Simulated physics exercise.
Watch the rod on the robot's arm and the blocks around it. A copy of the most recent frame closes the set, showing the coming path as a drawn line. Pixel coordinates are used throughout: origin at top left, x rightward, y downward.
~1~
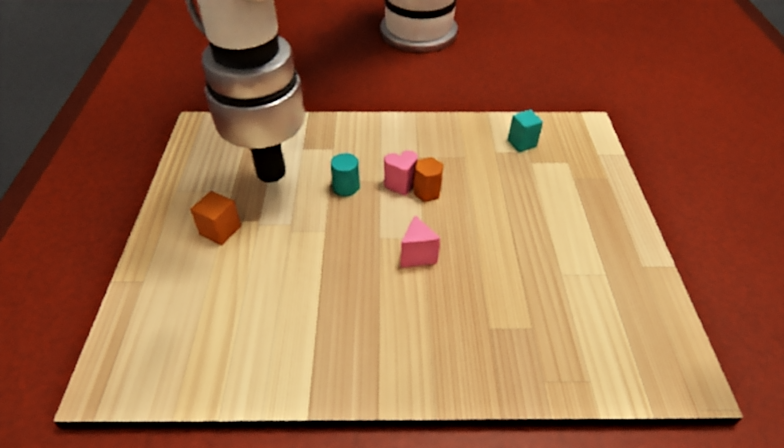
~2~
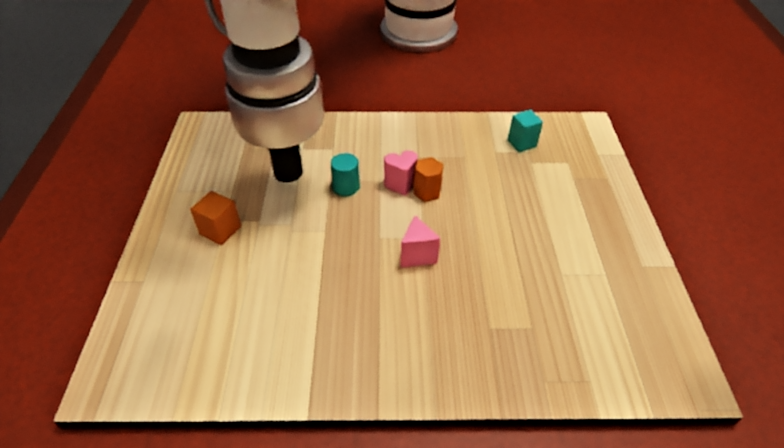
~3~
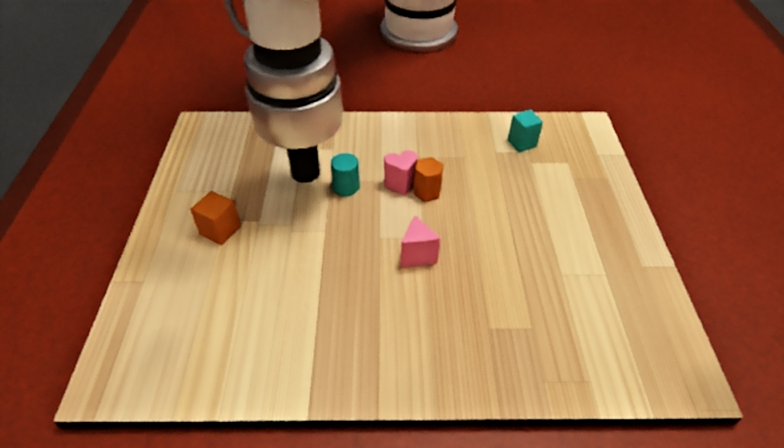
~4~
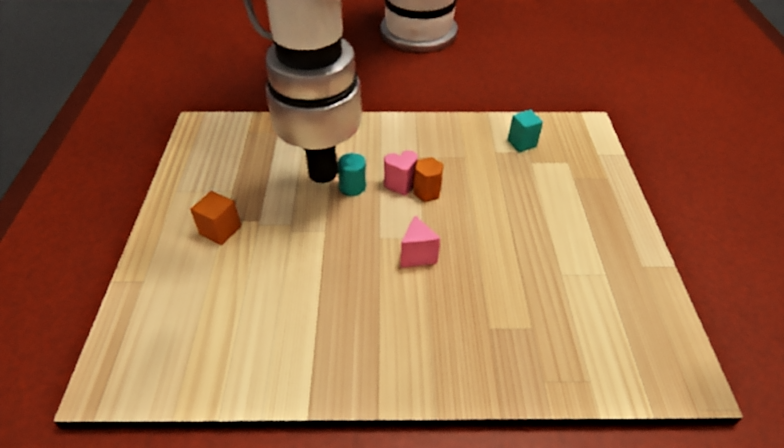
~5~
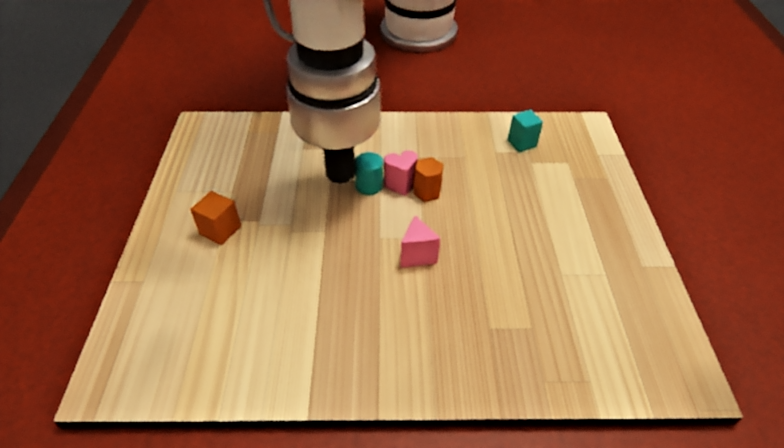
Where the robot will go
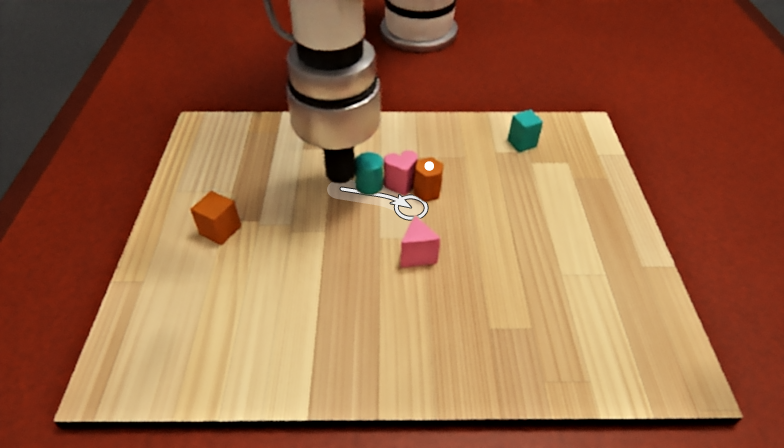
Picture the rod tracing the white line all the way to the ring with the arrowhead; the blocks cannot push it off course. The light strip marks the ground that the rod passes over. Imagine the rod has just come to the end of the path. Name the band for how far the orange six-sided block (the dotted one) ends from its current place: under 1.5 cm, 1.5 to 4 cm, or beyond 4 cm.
The answer will be the short band, under 1.5 cm.
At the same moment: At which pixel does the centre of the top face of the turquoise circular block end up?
In the picture, that point is around (402, 154).
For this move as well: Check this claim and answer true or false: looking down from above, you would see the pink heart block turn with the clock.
True.
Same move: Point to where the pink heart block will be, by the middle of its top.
It is at (427, 146).
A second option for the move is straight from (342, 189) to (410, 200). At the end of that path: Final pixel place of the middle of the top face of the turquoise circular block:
I'd expect the centre of its top face to be at (407, 153).
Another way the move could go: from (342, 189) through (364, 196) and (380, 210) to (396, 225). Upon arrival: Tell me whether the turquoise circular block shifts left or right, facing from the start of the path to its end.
Sideways, to the left.
The line goes from (342, 189) through (378, 195) to (411, 207); the dot is on the orange six-sided block.
The first path, step by step. Halfway along, rod (379, 180); turquoise circular block (396, 154); pink heart block (422, 148), turned 55° clockwise; orange six-sided block (435, 167), turned 25° clockwise.
At the end, rod (412, 192); turquoise circular block (402, 154); pink heart block (427, 146), turned 50° clockwise; pink triangular piece unmoved; orange six-sided block (435, 167), turned 25° clockwise.
